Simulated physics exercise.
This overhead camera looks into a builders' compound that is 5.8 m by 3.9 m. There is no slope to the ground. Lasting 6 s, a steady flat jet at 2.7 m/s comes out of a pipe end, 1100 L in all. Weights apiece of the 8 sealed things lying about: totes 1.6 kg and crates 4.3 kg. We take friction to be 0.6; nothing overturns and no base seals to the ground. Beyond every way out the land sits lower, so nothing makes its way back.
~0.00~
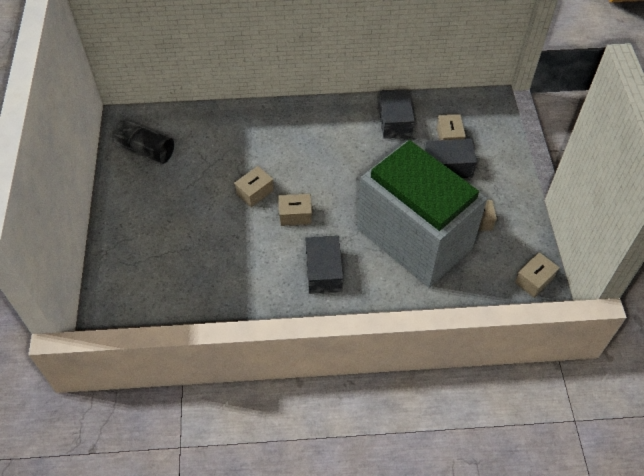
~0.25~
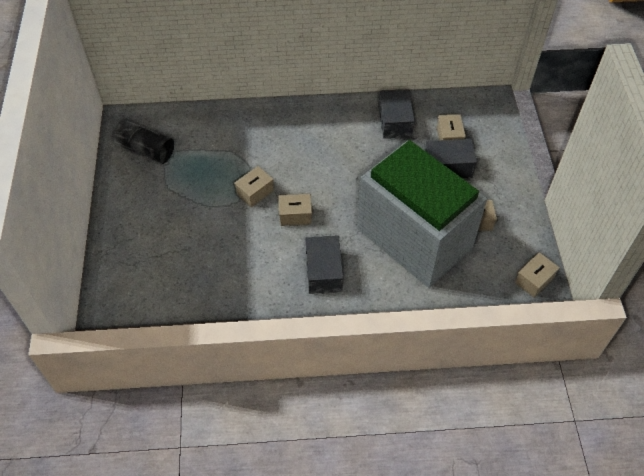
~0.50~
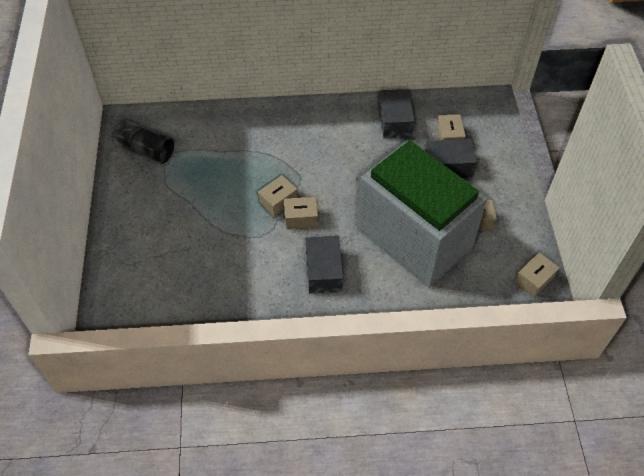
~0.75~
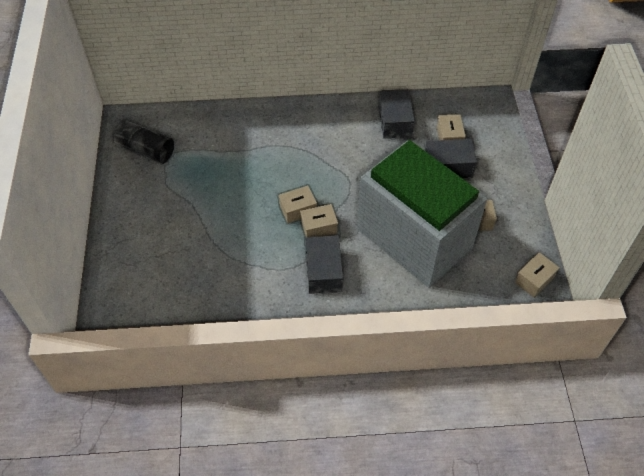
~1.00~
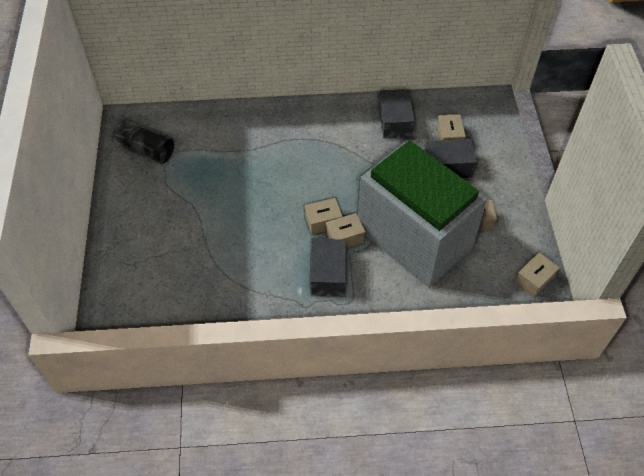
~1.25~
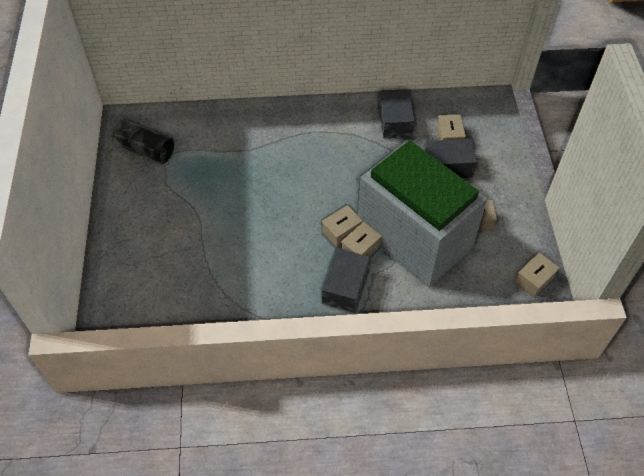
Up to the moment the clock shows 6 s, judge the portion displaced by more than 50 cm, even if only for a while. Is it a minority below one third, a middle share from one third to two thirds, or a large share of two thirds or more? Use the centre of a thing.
A large share.
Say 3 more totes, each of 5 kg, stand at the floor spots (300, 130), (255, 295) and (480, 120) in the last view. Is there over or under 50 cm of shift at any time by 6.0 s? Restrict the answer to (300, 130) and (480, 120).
Within, then beyond.
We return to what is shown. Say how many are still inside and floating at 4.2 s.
Of them, 6.
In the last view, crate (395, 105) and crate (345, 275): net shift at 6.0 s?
In turn: 40 cm, 80 cm.
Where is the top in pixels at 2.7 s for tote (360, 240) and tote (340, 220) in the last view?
Estimated pixels: (393, 265) and (360, 270).
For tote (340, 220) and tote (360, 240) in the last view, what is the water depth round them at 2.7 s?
First roughly 6 cm, second roughly 7 cm.
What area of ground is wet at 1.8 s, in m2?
Near 9.0 m2 in all.
After 1.8 s 3 of 8 are over 50 cm from their spots; 3 afloat.
After 2.7 s 5 of 8 are over 50 cm from their spots; 3 afloat.
After 4.2 s 6 of 8 are over 50 cm from their spots; 6 afloat.
After 6.0 s 6 of 8 are over 50 cm from their spots, and 6 have been at some point; 6 afloat.
